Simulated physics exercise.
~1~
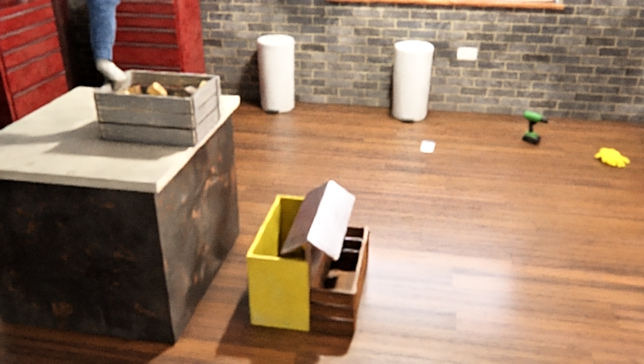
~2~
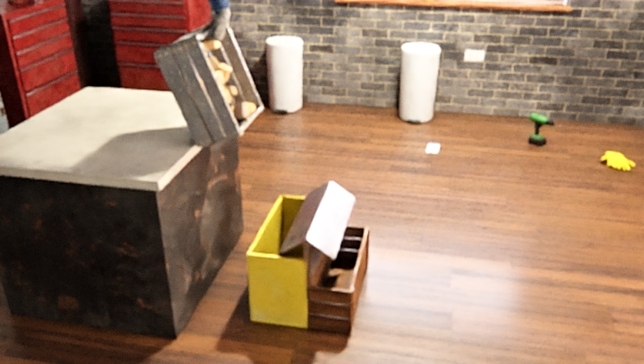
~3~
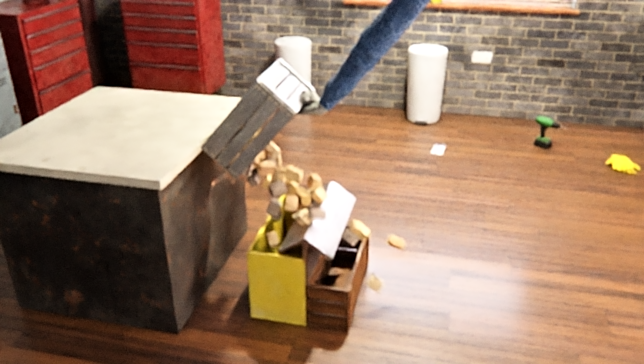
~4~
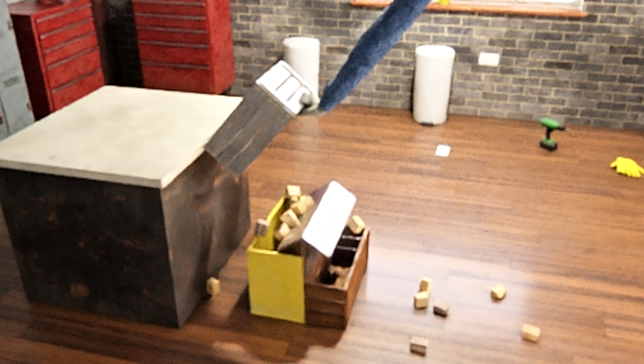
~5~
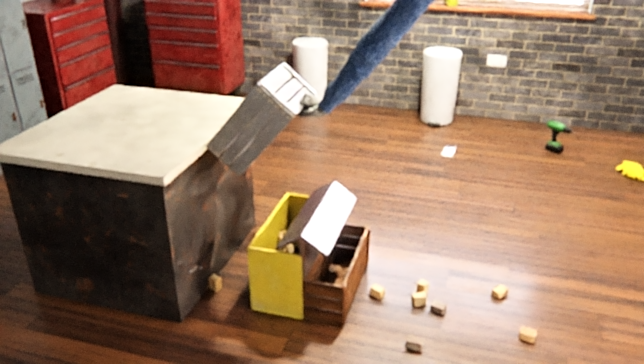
A grey wooden tote full of timber offcuts sits at the end of a bench, with a blue-sleeved arm reaching behind it. The tote tips over its front edge toward the yellow tote and the wooden tub on the floor. As it turns steeply downward, the blocks pour out in a stream, striking the pale ridge between the two containers. Most drop into the yellow tote, while several bounce past the tub and scatter across the floorboards. The arm holds the emptied tote still, with most offcuts in the yellow tote and strays lying on both sides.
